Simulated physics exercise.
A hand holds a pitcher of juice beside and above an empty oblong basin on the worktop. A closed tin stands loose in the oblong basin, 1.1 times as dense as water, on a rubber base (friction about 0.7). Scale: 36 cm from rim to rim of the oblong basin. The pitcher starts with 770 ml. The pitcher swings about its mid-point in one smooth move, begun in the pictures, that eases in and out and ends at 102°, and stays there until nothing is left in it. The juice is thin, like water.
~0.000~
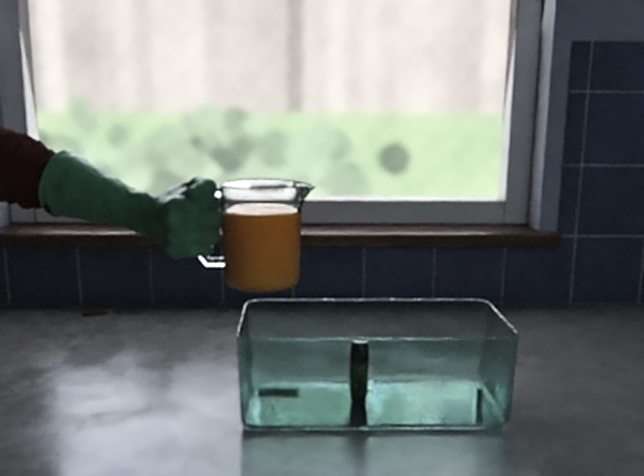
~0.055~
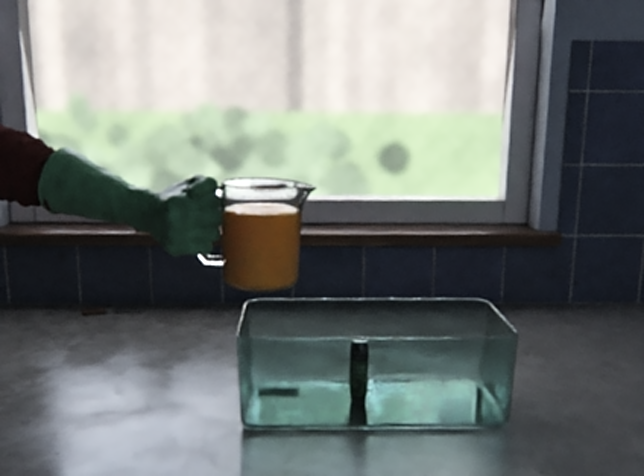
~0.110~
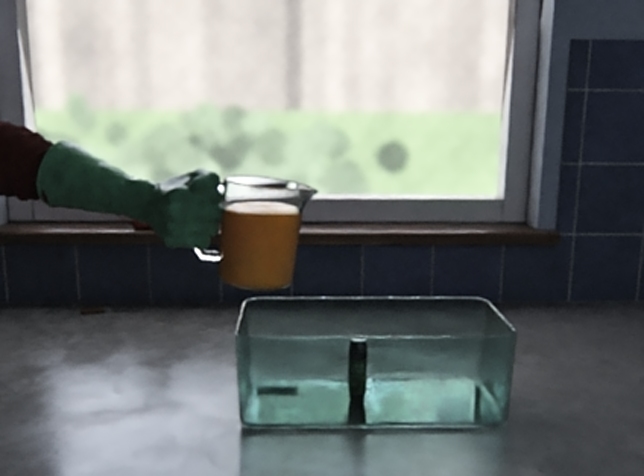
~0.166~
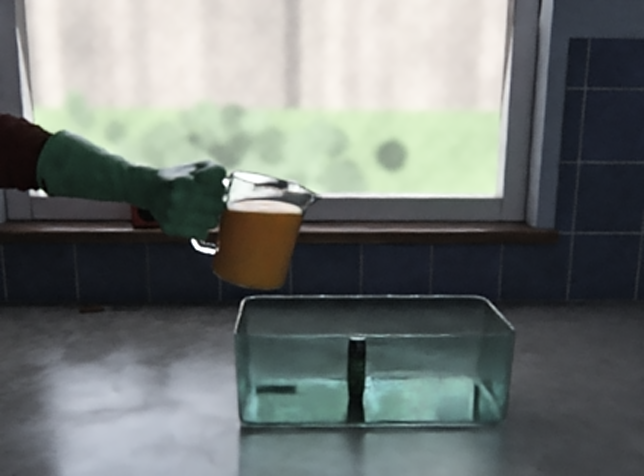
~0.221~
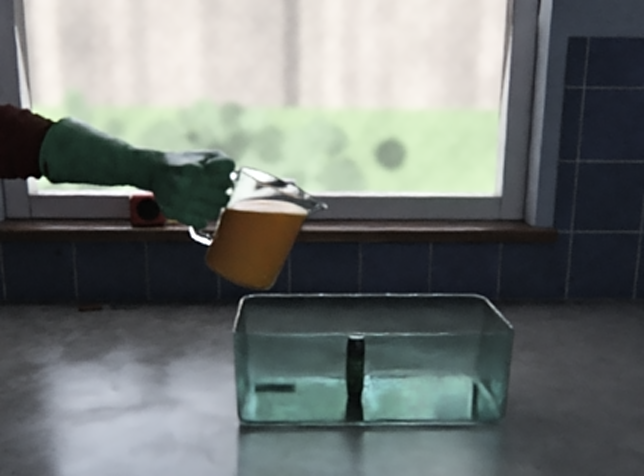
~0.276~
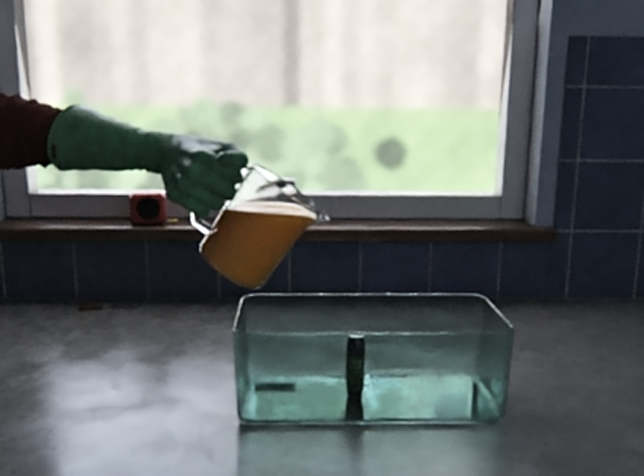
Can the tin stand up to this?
The tin goes over.
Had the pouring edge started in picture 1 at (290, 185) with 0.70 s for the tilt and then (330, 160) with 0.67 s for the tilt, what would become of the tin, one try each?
First it falls; then it stays up.
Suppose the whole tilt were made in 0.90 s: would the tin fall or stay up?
The tin topples.
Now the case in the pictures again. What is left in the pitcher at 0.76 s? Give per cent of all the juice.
About 24 per cent.
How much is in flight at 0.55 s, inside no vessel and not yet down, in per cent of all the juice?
About 18 per cent.
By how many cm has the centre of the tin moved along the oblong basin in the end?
About 13.5 cm.
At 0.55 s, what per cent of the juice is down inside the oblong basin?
Some 12 per cent.
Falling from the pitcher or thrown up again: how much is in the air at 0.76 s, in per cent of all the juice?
Near 14 in a hundred.
After 0.55 s the tilt is 91° and 69 per cent is still to pour; the tin stands where it began.
After 0.76 s the tilt is 102° and 24 per cent is still to pour; the tin leans 7°.
After 0.97 s the tilt is 102° and 6 per cent is still to pour; the tin lies on its side.
After 1.20 s the tilt is 102° and 1 per cent is still to pour; the tin lies on its side.
In the end the tin lies on its side.
